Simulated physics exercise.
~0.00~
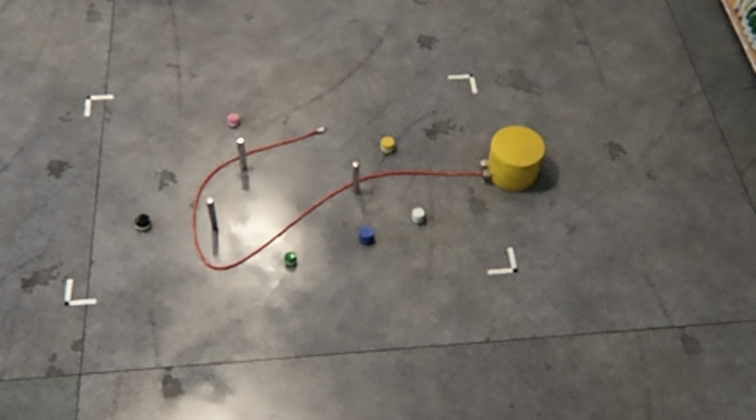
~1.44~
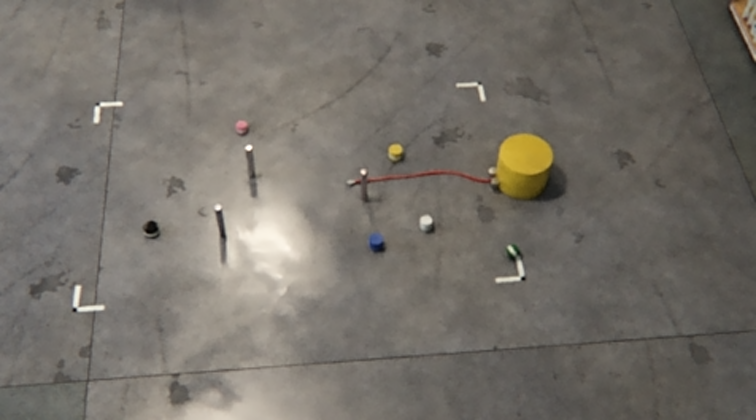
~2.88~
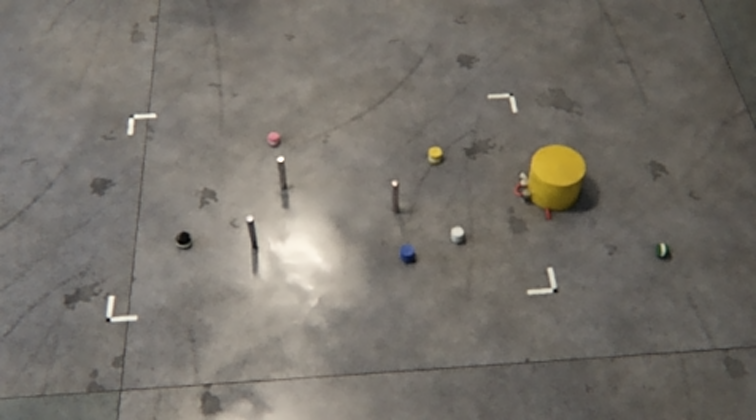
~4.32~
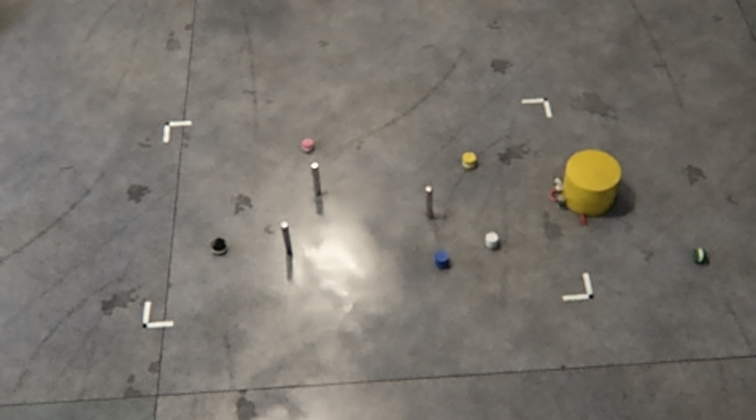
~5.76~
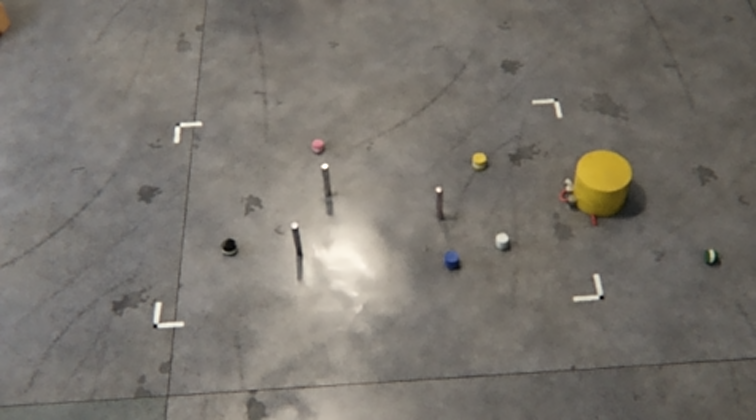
At first, a red lead runs from a big yellow reel on a grey shop floor, curving around three upright posts among six small containers. The reel draws it in, and the loose end comes back to the post nearest the reel. Meanwhile, the green jar has gone far to the right, tilting over beside a white corner mark. As the rest of the lead comes in, the yellow tin shifts slightly up and right, while the green jar travels beyond the mark. The view drifts a little left, and finally only a short red end shows at the reel, with the green jar on its side at far right and the other four containers still in place.
